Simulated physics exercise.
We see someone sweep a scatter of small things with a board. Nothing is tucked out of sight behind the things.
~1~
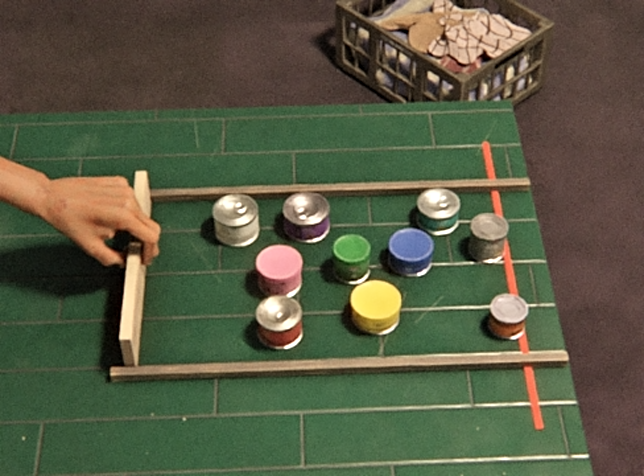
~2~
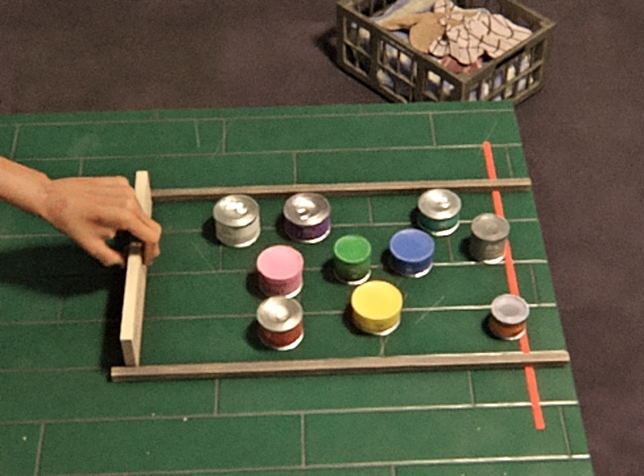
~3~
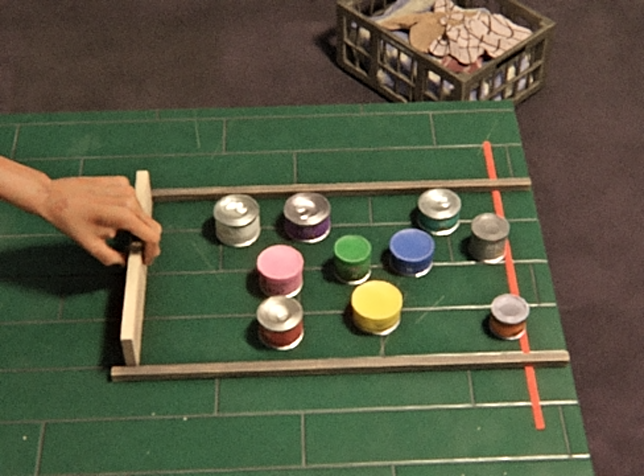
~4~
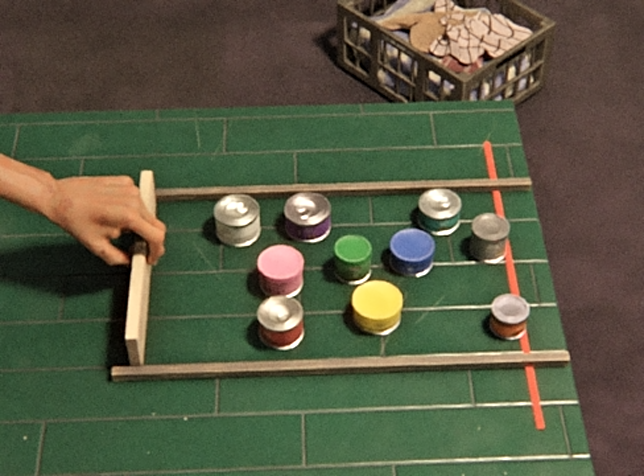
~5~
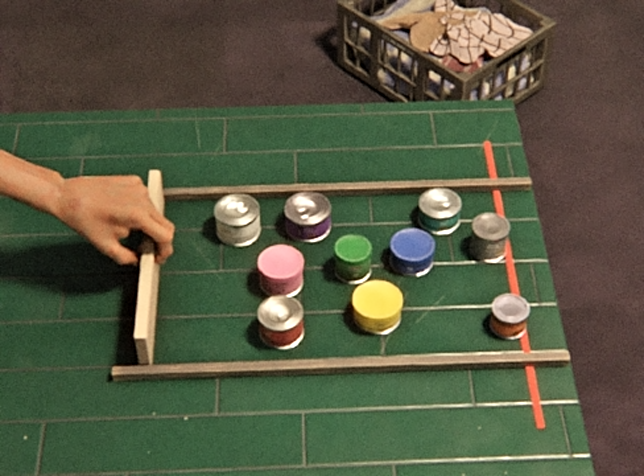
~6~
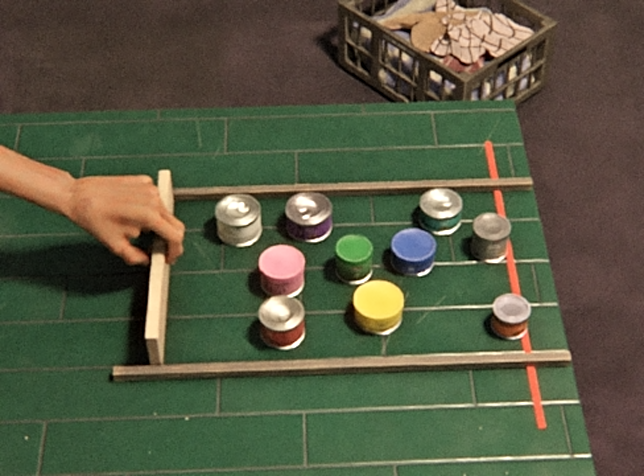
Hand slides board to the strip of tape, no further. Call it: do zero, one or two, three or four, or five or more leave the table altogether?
Five or more.
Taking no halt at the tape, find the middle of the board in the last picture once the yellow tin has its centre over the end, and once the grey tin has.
First one: Around (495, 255). Other one: Around (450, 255).
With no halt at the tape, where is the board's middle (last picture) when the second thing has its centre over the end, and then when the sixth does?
Its middle is near (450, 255) and then near (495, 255).
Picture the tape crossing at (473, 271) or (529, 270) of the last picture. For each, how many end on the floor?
Well, you'd get 2 the first time and 6 the second time.
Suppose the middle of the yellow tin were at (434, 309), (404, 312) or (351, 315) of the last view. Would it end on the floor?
Yellow tin: Goes down; goes down; goes down.
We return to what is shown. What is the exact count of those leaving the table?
Result - number fallen: 6.
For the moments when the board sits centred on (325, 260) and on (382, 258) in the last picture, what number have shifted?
At first I count 7, and then 9.
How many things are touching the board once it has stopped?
The count is 4.
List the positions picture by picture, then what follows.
In the first frame, orange pot (508, 317); grey tin (488, 238); turquoise tin (438, 212); board (136, 266); tape (510, 270).
In the second frame, grey tin (489, 239); blue tin (411, 253).
In the third frame, turquoise tin (439, 212); purple tin (308, 218).
In the fourth frame, orange pot (509, 317); board (142, 265).
In the fifth frame, grey tin (490, 238); yellow tin (377, 308).
In the sixth frame, orange pot (510, 317); grey tin (491, 238); turquoise tin (441, 211); board (160, 265); tape (512, 270).
Soon after, none off yet; orange pot at rest near (510, 317); grey tin at rest near (491, 238); turquoise tin at rest near (441, 211).
Then, none off yet; orange pot at rest near (510, 317); grey tin moved about its own width near (519, 235); turquoise tin moved about its own width near (500, 206).
By the end, the number that fall off is five or more; fallen, purple tin, yellow tin, blue tin, turquoise tin, grey tin and orange pot.
